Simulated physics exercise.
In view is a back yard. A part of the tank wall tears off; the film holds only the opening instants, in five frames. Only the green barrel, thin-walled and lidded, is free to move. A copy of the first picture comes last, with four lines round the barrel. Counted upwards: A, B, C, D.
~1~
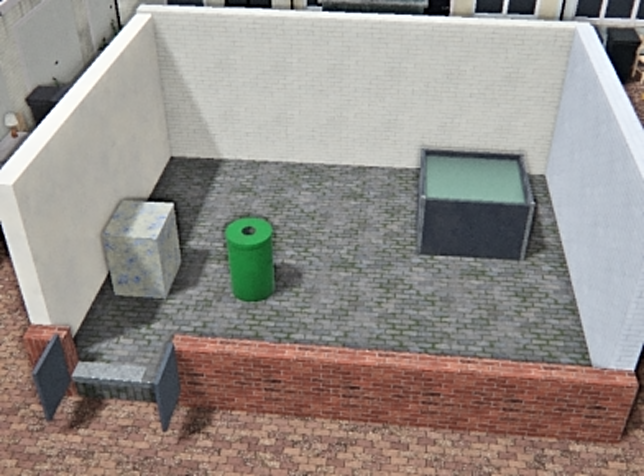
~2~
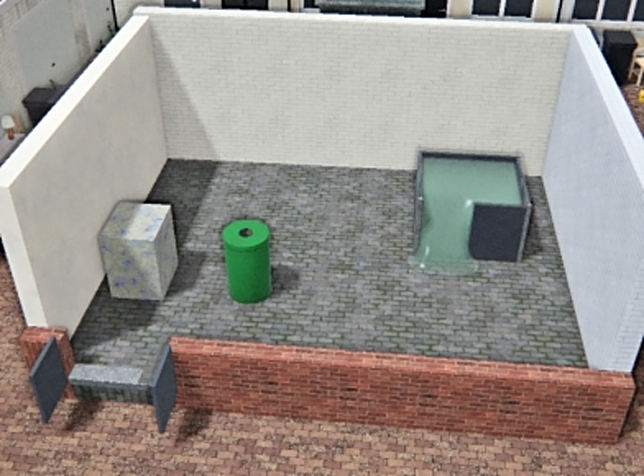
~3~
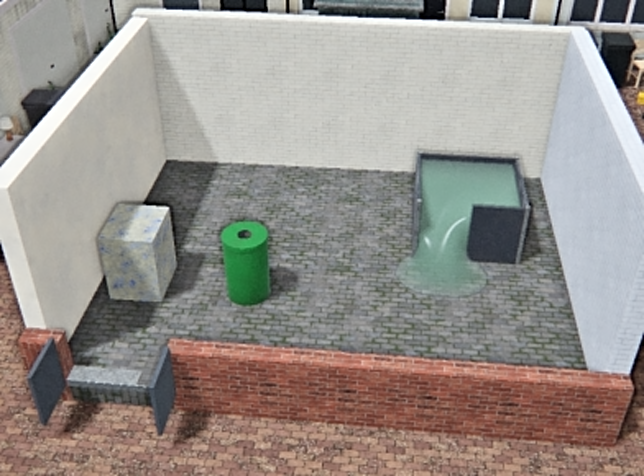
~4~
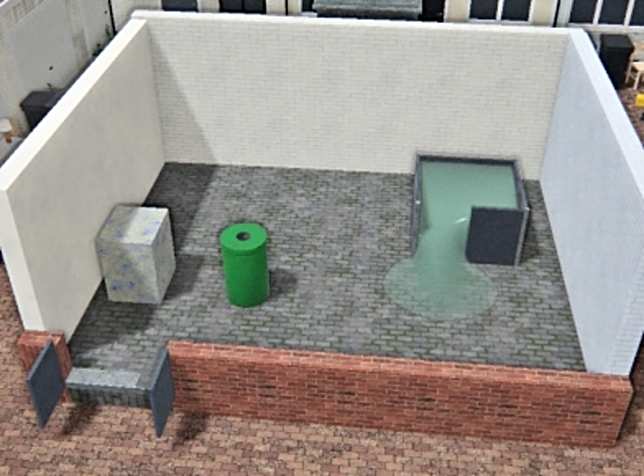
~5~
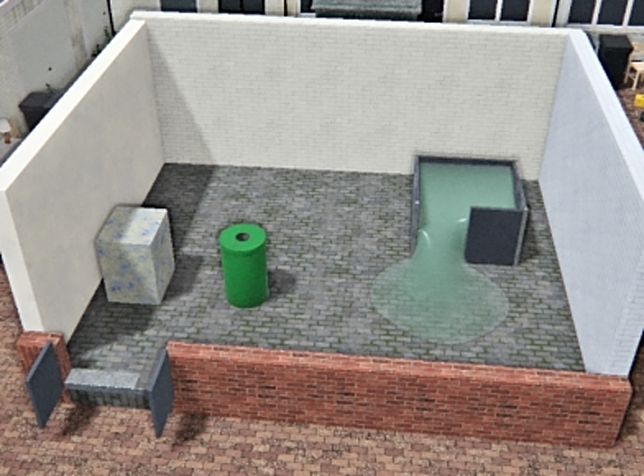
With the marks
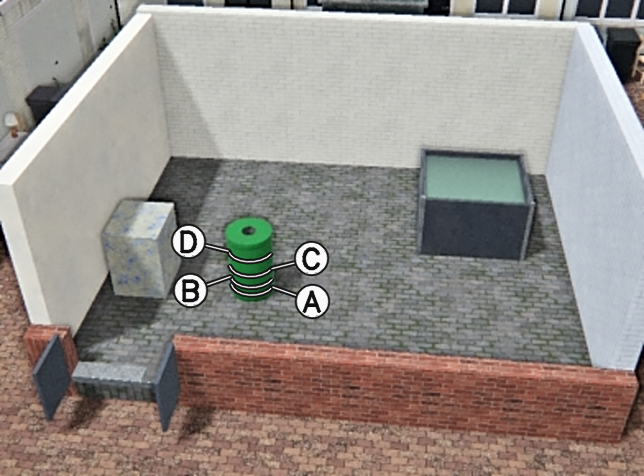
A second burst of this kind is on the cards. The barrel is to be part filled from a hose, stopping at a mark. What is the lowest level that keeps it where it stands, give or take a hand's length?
A is the one.
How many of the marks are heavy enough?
All four.
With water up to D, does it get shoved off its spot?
No, not at all.
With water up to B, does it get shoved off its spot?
No, that is safe.
On the marked copy, A at (249, 295); B at (248, 287); C at (247, 276); D at (246, 261); from the bottom up A, B, C, D.
With A, it does not move.
With B, it does not move.
With C, it does not move.
With D, it does not move.
